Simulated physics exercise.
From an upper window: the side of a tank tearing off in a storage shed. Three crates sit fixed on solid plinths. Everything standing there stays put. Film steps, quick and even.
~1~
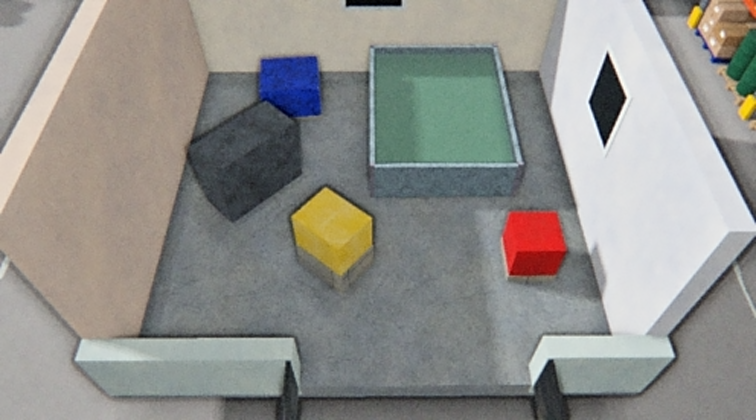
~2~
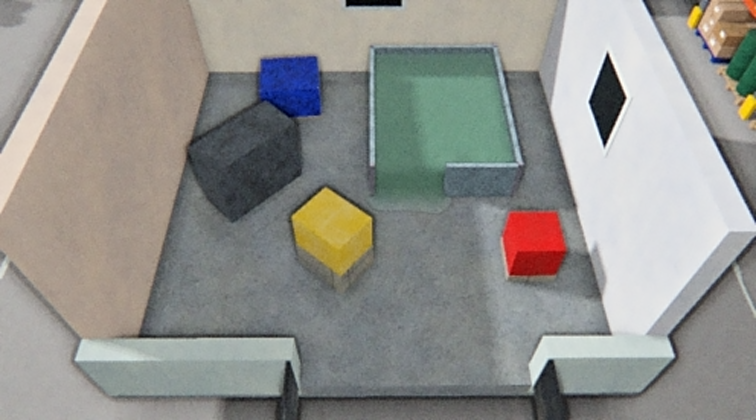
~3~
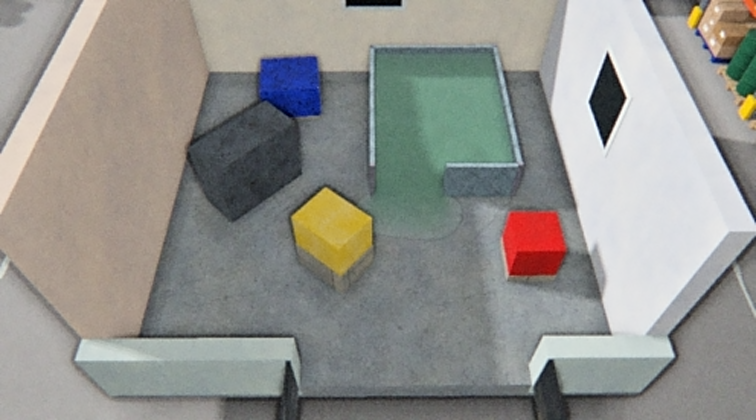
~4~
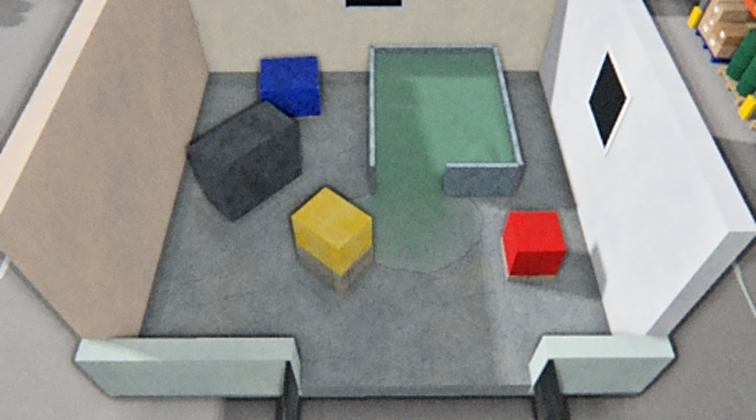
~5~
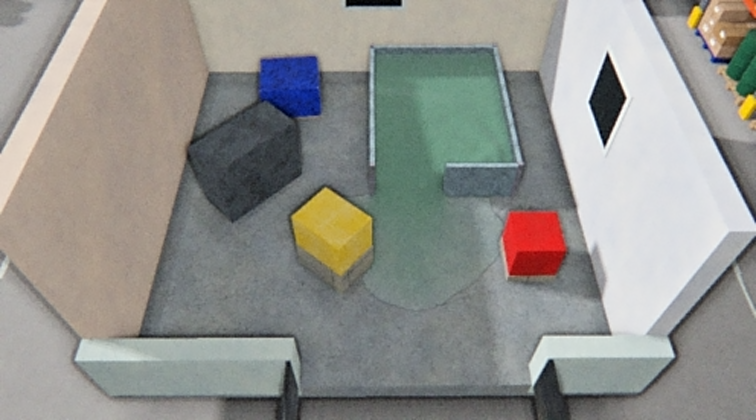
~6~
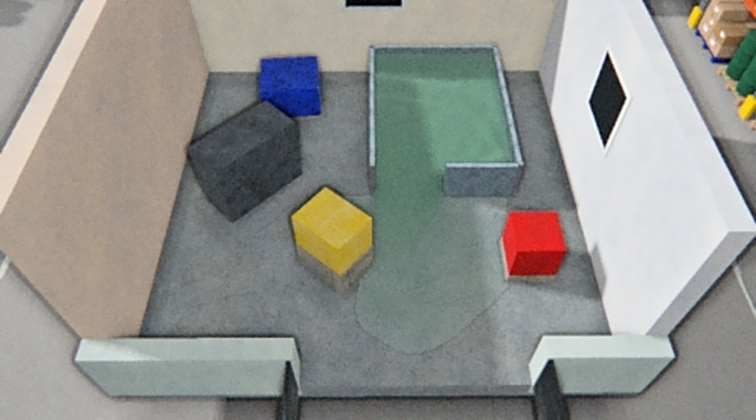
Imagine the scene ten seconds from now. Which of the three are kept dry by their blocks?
I expect the blue crate to never get touched. I expect the yellow crate to never get touched. I expect the red crate to never get touched.
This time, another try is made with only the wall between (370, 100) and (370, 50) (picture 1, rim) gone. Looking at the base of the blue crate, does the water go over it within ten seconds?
Looking at the blue crate, it is hit.
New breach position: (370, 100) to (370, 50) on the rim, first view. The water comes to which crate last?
Last: The red crate.
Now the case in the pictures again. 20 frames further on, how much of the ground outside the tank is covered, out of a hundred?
Some 50 in a hundred.
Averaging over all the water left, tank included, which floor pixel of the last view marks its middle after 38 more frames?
My guess is about (414, 178).
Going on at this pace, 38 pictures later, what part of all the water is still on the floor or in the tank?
That comes to around 62 in a hundred.
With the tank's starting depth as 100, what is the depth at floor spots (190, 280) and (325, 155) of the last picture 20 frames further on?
First 4 %, then 4 %.
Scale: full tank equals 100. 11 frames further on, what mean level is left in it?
That comes to about 66 per cent.
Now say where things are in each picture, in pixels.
Still water in the water tank at (439, 104), in the first picture.
The front is at (446, 201), out from the gap at (409, 186), in the second picture.
Water pours out at (409, 187) and has run to (440, 232), in the third picture.
The front is at (429, 267), out from the gap at (409, 187), in the fourth picture.
The front is at (417, 304), out from the gap at (409, 187), in the fifth picture.
The front is at a hidden place, out from the gap at (409, 186), in the sixth picture.
A moment on, water covers 25 % of the floor; the blue crate not reached, the yellow crate water round its plinth, the red crate water round its plinth.
Next, water covers 35 % of the floor; the blue crate not reached, the yellow crate water round its plinth, the red crate water round its plinth.
Then, water covers 50 % of the floor; the blue crate water round its plinth, the yellow crate water round its plinth, the red crate water round its plinth.
Later, water covers 75 % of the floor; the blue crate water round its plinth, the yellow crate water round its plinth, the red crate water round its plinth.
In the end, water covers 95 % of the floor; the blue crate stayed above the water, the yellow crate stayed above the water, the red crate stayed above the water.
